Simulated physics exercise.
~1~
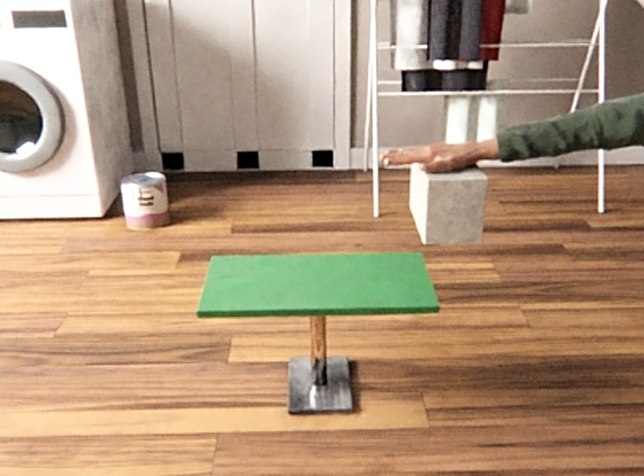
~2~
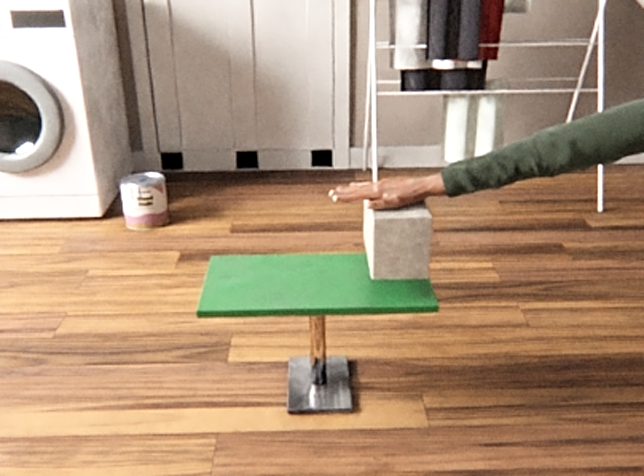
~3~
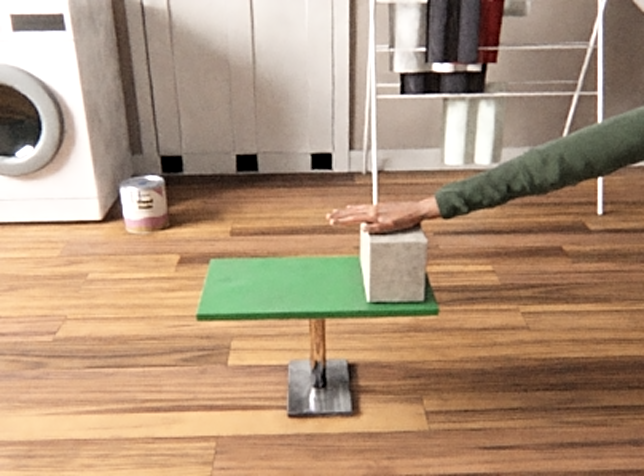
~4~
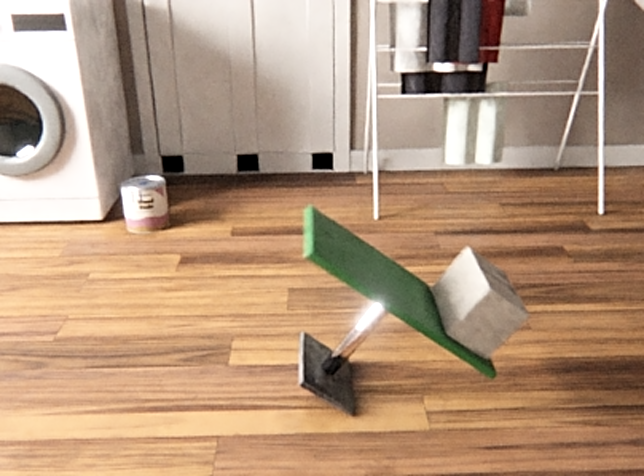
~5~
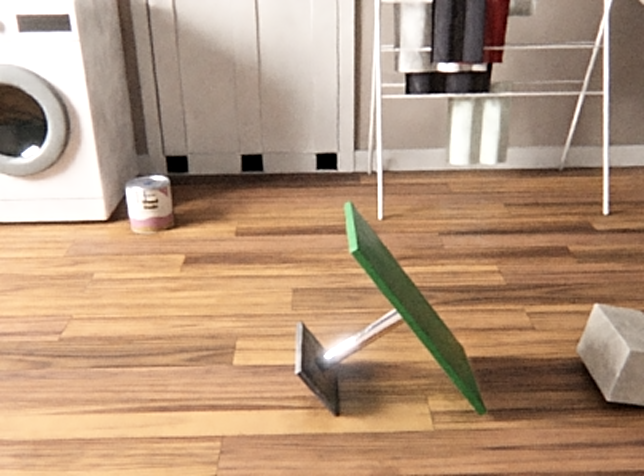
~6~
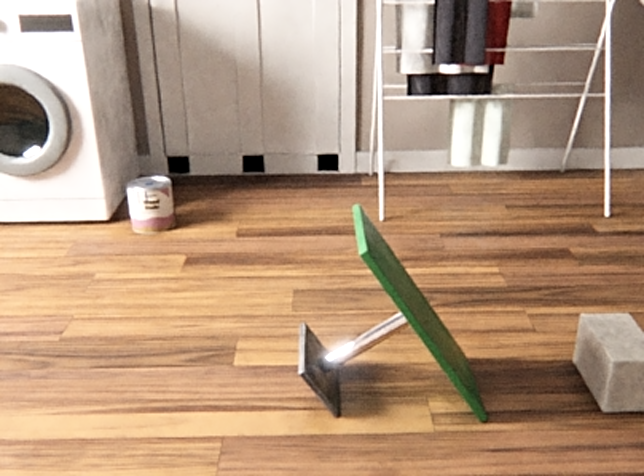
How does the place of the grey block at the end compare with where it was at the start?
At the start the block was held under a hand in the air, above and to the right of the green table. By the end it was lying on the floor farther to the right, beyond the toppled table.
